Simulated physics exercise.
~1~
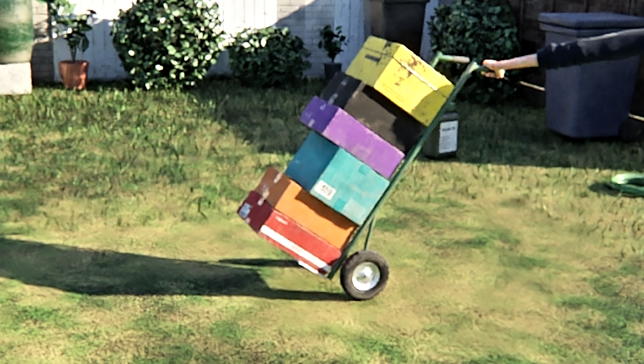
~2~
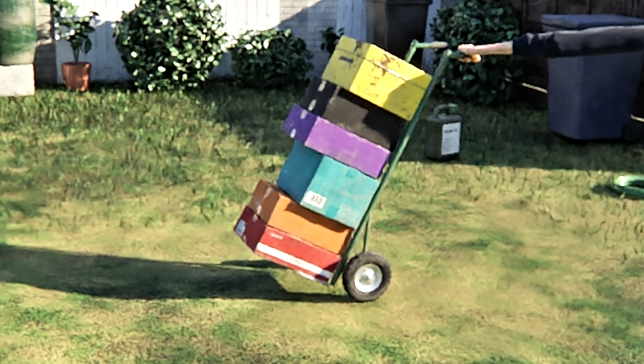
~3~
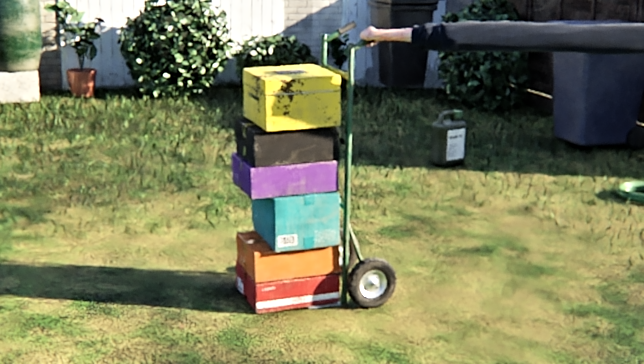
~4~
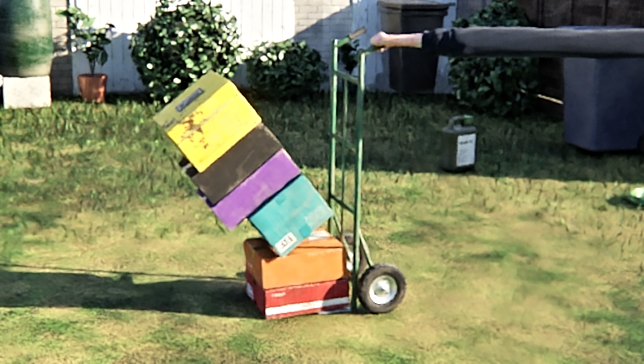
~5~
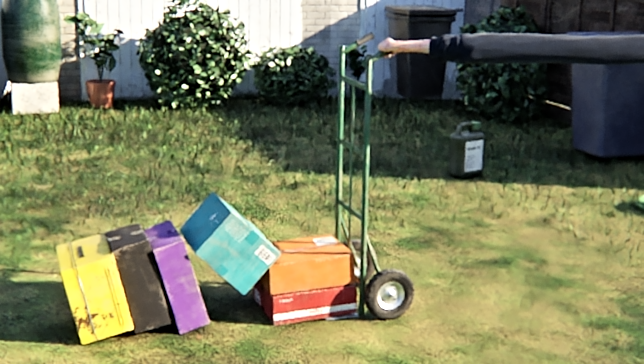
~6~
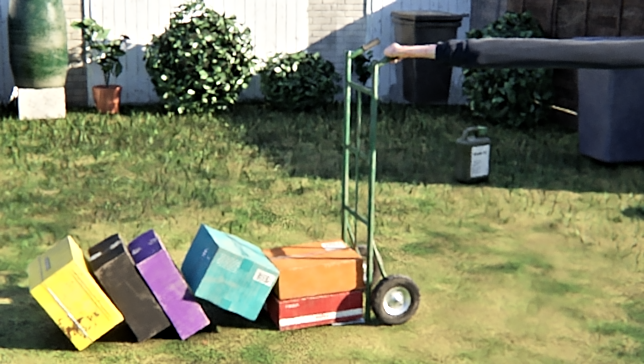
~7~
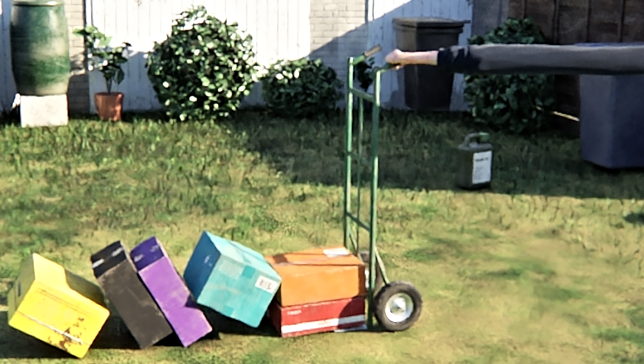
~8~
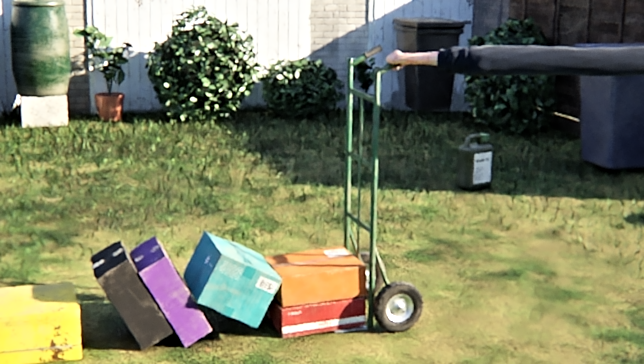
In this clip, a hand swings a tilted sack truck upright on a lawn, and the yellow, black, purple and turquoise boxes topple left from the stack onto the grass, the yellow one tumbling farthest, while the orange and red boxes stay stacked against the truck.
